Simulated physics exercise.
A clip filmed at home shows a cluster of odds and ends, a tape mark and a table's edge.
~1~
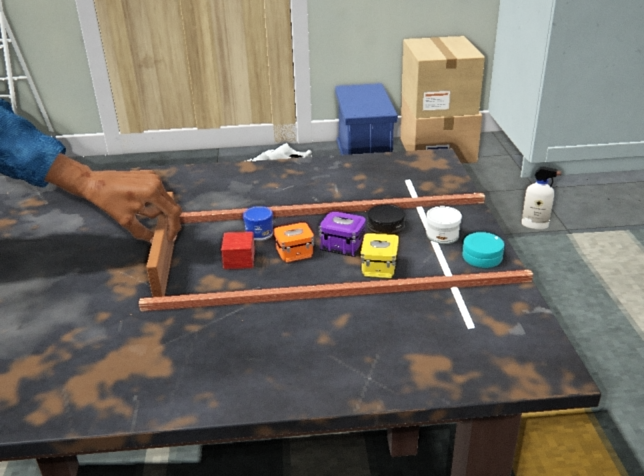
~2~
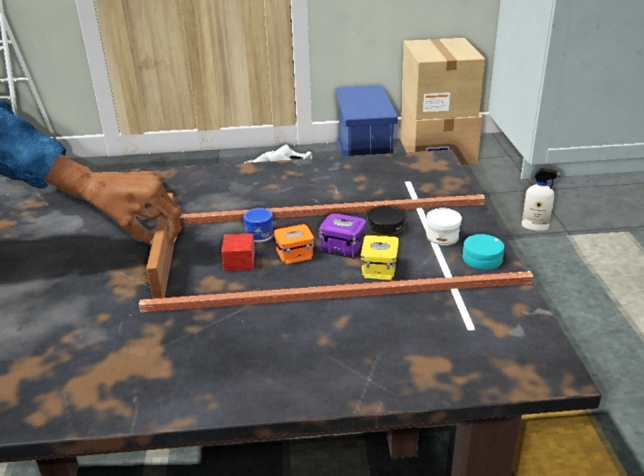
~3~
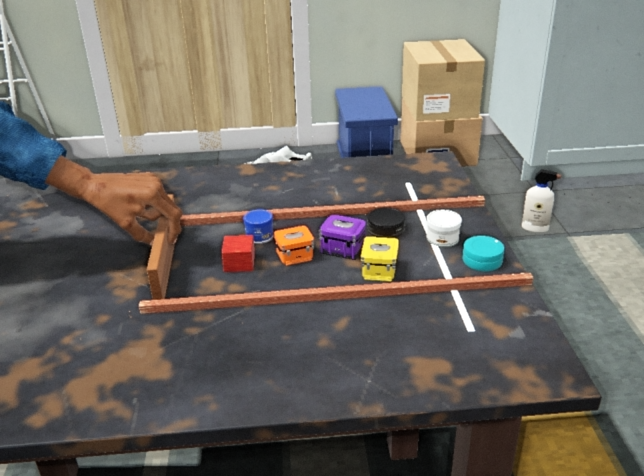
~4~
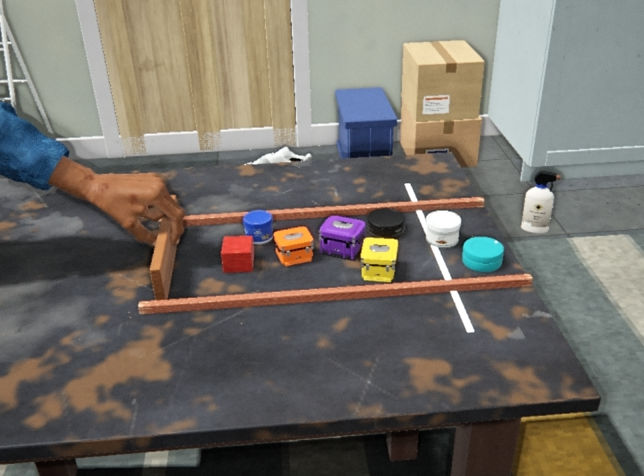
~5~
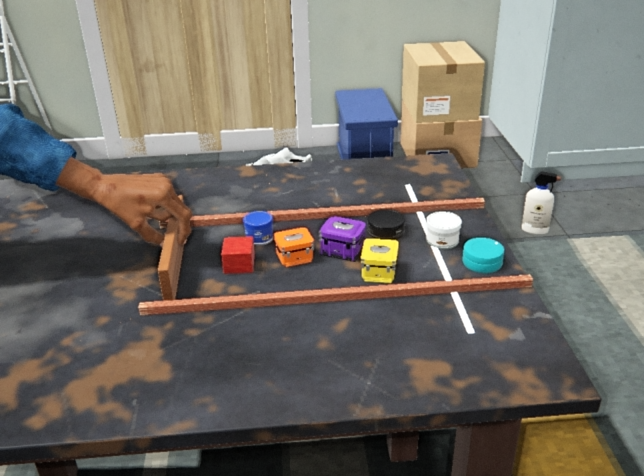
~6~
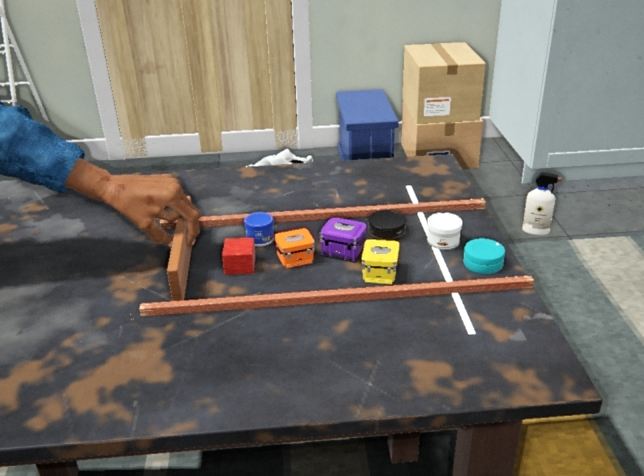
On a dark, worn tabletop, a hand holds a small wooden board upright between two reddish rails, left of a cluster of colourful cases and tubs near a white tape line. The board stays nearly still at first, then the hand slides it slightly right, while the objects barely move.
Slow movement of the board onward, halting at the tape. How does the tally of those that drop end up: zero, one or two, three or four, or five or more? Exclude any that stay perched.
The tally ends at one or two.
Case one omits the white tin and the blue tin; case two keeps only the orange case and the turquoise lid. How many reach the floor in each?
You'd get 1 in the first case and 1 in the second one.
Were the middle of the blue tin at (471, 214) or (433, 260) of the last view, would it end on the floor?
Safe; Safe.
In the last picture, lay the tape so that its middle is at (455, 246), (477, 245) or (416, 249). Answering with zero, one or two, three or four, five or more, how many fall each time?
So, taking them in turn, I'd give 1 or 2; 5 or more; one or two.
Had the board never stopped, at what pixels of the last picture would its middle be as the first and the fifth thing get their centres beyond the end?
I'd say close to (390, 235), and after that close to (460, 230).
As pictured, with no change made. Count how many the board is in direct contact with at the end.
The count is 3.
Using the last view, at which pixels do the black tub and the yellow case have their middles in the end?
They finish at roughly (473, 220) and (467, 265) respectively.
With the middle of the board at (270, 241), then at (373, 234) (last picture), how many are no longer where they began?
At the one place 4, at the other 7.
Soon after, none off yet; turquoise lid at rest near (484, 256); white tin at rest near (444, 231); black tub at rest near (387, 226).
After that, none off yet; turquoise lid at rest near (485, 255); white tin displaced well along near (502, 227); black tub displaced about its own width near (431, 223).
In the end, the number that fall off is one or two; gone, purple case and white tin.
